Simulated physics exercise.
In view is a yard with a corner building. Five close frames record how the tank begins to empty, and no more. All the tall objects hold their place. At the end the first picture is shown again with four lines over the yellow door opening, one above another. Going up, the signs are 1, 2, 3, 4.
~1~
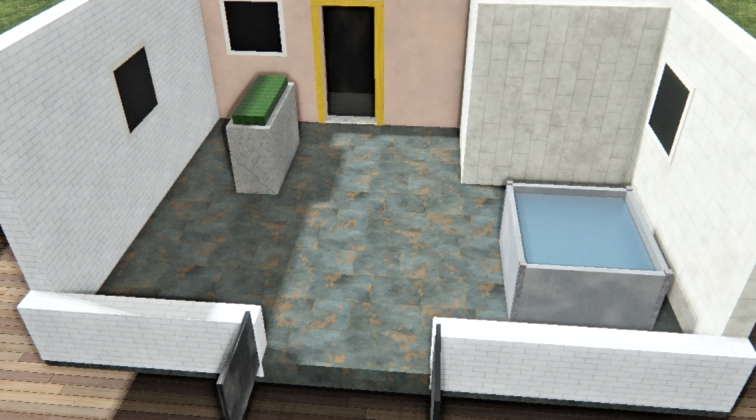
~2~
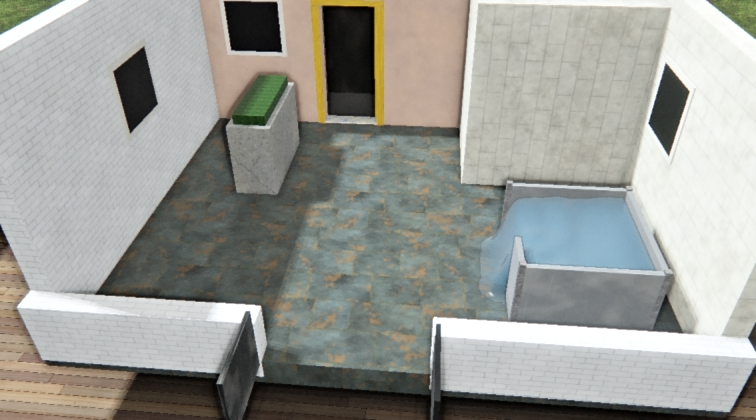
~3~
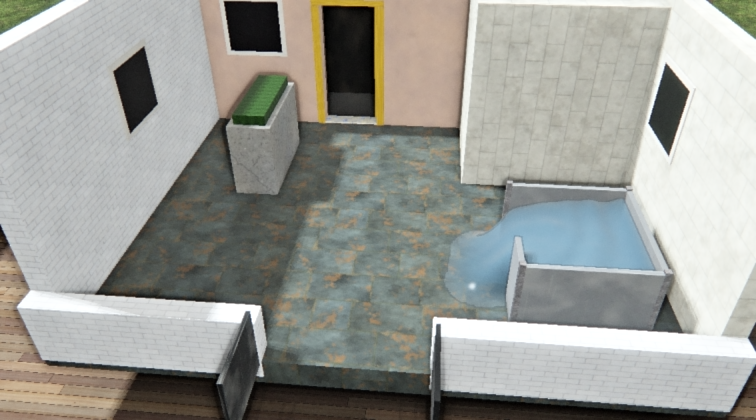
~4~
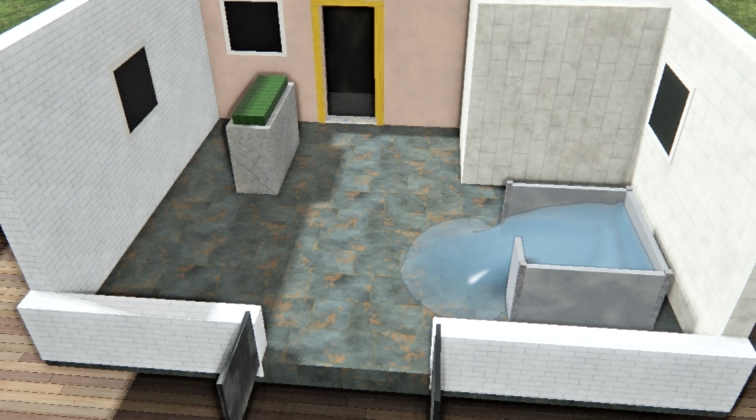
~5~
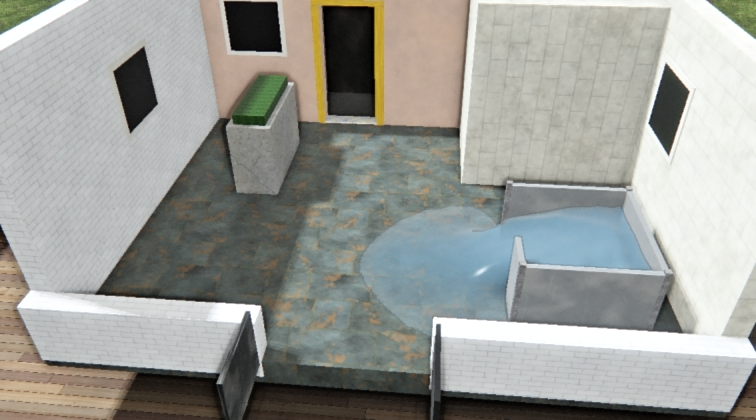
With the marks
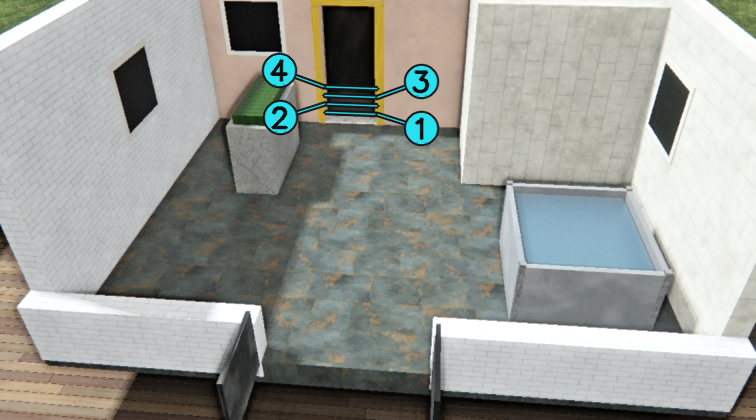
A tank in a walled yard opens on its left, and water spreads leftward across the floor.
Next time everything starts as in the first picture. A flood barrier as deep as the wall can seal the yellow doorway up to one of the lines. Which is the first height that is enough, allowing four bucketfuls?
1 will do.
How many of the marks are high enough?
All of them.
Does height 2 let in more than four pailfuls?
No.
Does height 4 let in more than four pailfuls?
No, that is safe.
In cyan, 1 at (351, 113); 2 at (351, 104); 3 at (350, 96); 4 at (350, 87); from the bottom up 1, 2, 3, 4.
If 1 is chosen, a splash gets over, under a bucket.
If 2 is chosen, nothing gets over.
If 3 is chosen, nothing gets over.
If 4 is chosen, nothing gets over.
